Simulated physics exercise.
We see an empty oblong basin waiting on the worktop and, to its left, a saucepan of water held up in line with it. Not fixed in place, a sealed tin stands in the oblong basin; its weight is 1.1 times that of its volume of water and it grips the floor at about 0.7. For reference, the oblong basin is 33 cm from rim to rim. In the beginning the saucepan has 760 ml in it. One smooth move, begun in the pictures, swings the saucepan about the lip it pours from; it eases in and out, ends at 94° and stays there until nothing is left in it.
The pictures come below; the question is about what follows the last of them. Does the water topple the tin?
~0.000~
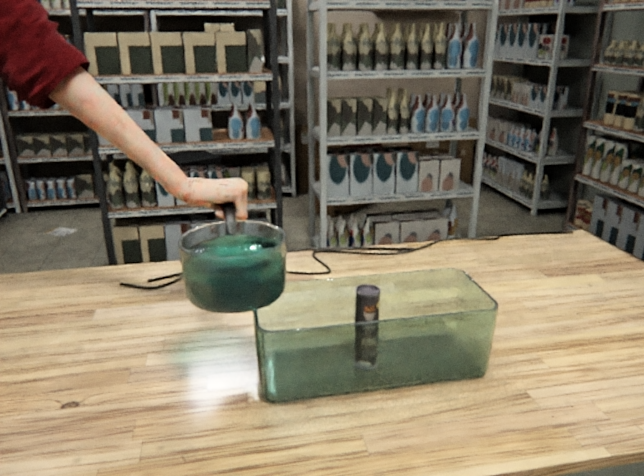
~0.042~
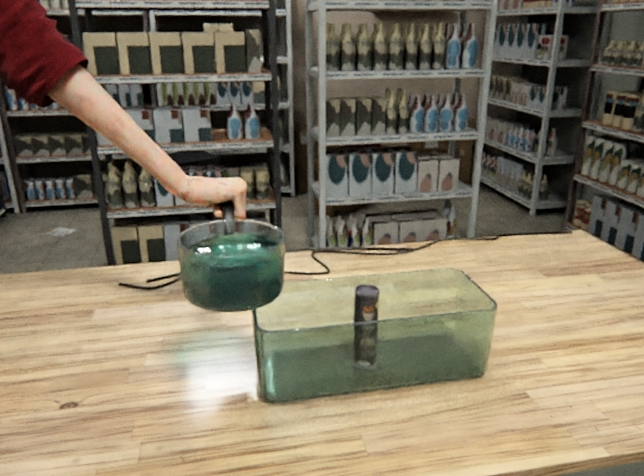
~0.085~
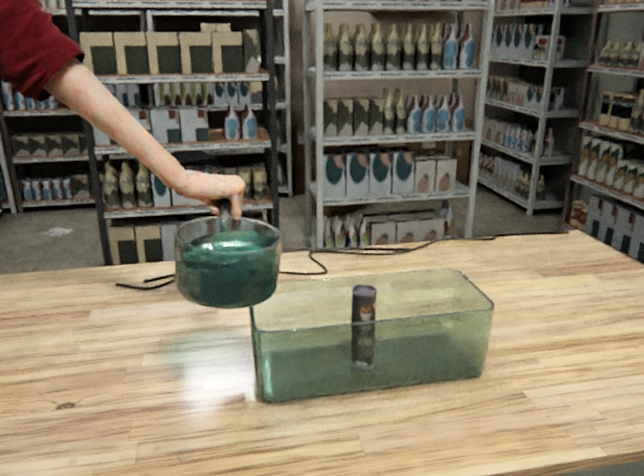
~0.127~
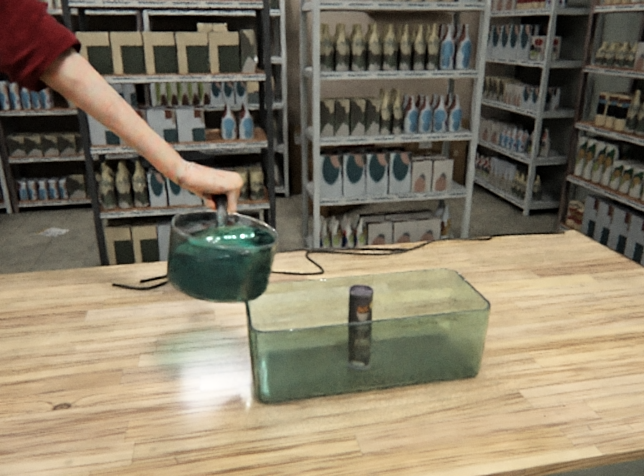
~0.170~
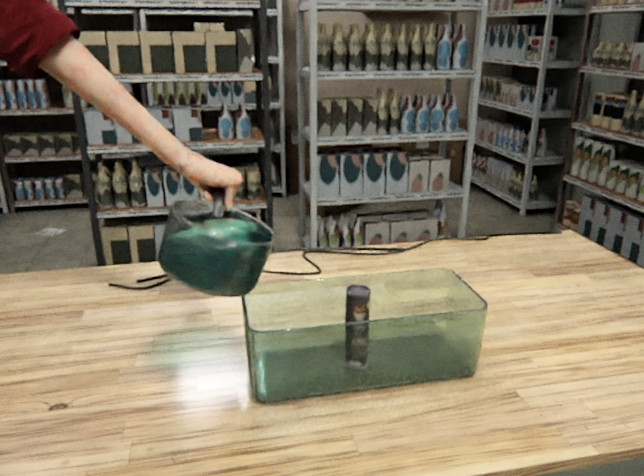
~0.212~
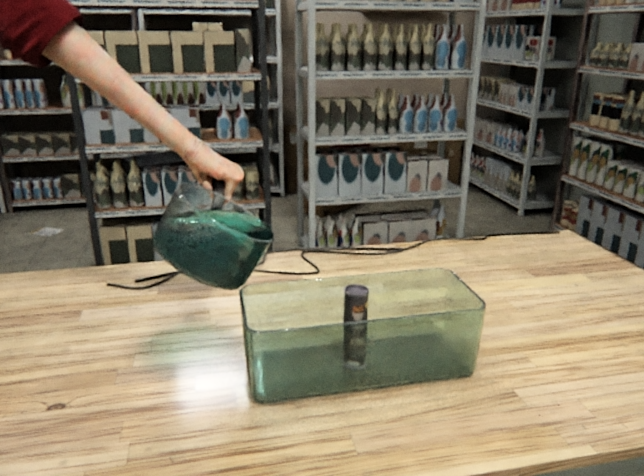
It comes down.
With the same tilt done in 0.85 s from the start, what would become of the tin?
Well, the tin simply tips.
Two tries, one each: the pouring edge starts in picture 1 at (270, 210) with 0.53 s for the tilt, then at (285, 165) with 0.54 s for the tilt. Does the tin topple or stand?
First it tips over; then it stays on its base.
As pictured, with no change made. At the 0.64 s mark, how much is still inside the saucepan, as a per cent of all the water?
10 per cent or so.
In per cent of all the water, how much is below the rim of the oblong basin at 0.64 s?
I'd say roughly 64 in a hundred of it.
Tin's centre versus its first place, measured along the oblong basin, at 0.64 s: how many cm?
Around 1 cm.
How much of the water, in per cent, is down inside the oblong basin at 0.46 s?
Estimate - around 5 in a hundred parts.
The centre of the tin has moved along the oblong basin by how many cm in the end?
Net tin displacement: Roughly 8.0 cm.
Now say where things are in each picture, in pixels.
The first picture shows tilt 0°; pouring edge (285, 236); surface from (184, 253) to (283, 247); the oblong basin's rim runs from (255, 309) to (480, 288); the tin's top is at (368, 293).
The second picture shows tilt 1°; pouring edge (284, 236); surface from (182, 254) to (281, 245).
The third picture shows tilt 6°; pouring edge (281, 236); surface from (178, 252) to (278, 241).
The fourth picture shows tilt 12°; pouring edge (277, 236); surface from (171, 247) to (275, 236).
The fifth picture shows tilt 21°; pouring edge (274, 236); surface from (164, 237) to (273, 231).
The sixth picture shows tilt 31°; pouring edge (272, 236); surface from (161, 222) to (272, 230); 1 per cent is over the edge.
Then, 0.46 s in, the tilt is 89° and 55 per cent is still to pour; the tin stands where it began.
Then, 0.64 s in, the tilt is 94° and 11 per cent is still to pour; the tin leans 5°.
Then, 0.83 s in, the tilt is 94° and 4 per cent is still to pour; the tin leans 56°.
Then, 1.04 s in, the tilt is 94° and 2 per cent is still to pour; the tin lies on its side.
Finally, the tin lies on its side.
